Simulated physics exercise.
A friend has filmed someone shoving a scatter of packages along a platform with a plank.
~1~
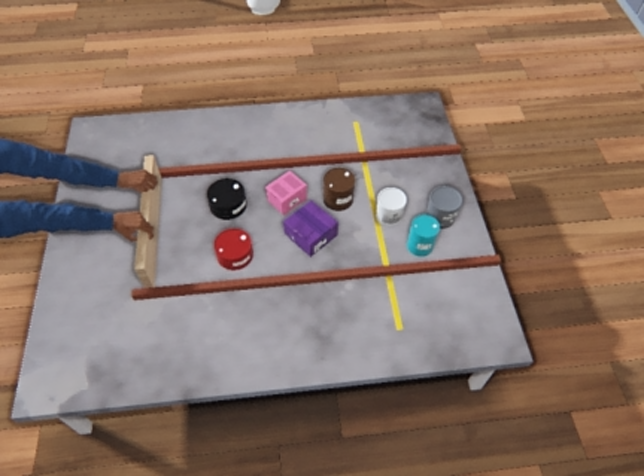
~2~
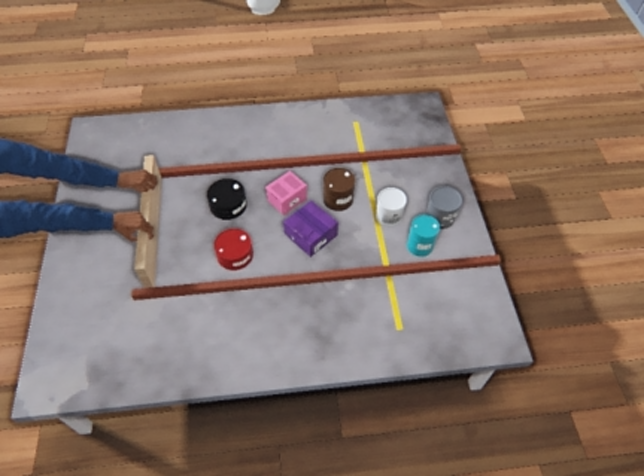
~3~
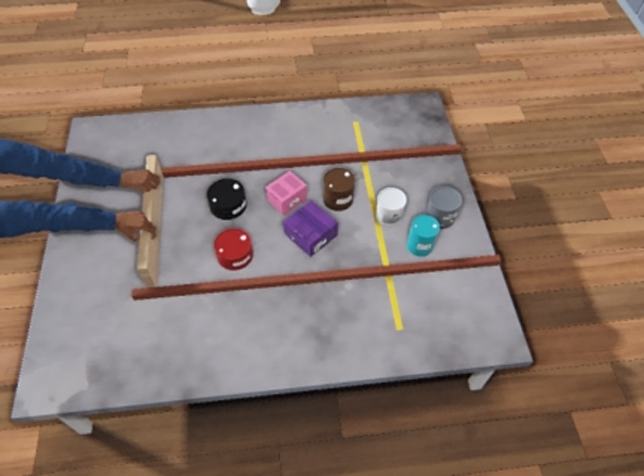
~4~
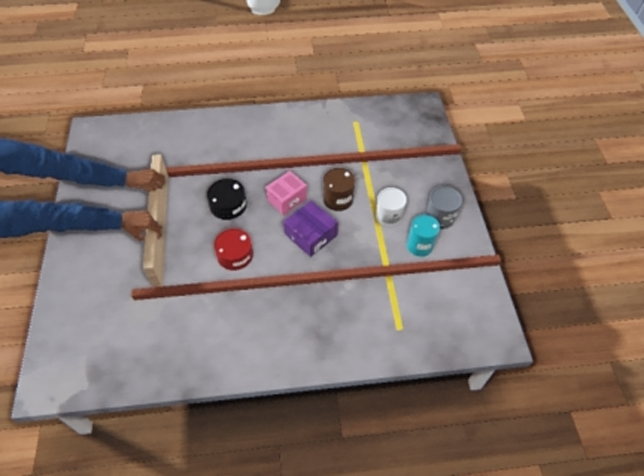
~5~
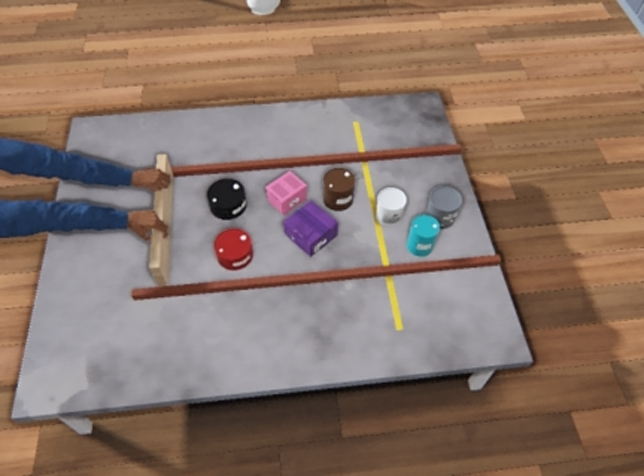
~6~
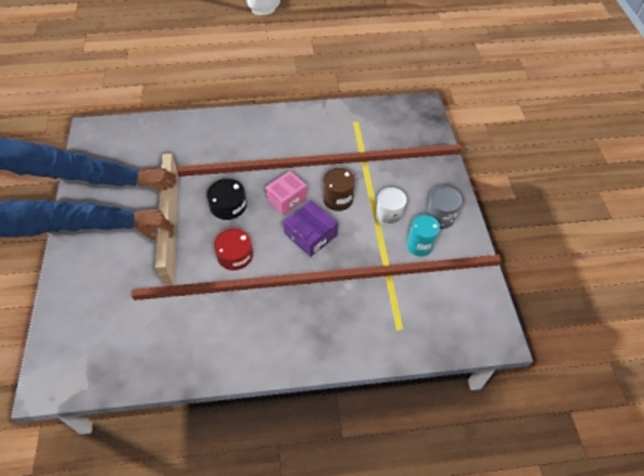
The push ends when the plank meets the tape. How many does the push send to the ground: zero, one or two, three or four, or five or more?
In the end the number that fall off is zero.
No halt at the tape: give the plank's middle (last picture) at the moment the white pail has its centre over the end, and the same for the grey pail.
About (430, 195), and (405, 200) for the other.
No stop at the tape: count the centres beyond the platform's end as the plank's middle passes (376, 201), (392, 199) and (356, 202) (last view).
Past the end: 0, 0 and 0.
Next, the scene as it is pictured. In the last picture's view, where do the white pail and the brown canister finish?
About (437, 220), and the other about (451, 196).
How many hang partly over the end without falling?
It comes to 0.
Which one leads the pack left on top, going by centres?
The grey pail.
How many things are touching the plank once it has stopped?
The number is 2.
Early on, none off yet; grey pail at rest near (443, 208); turquoise canister at rest near (423, 236); white pail at rest near (390, 208).
Finally, the number that fall off is zero.
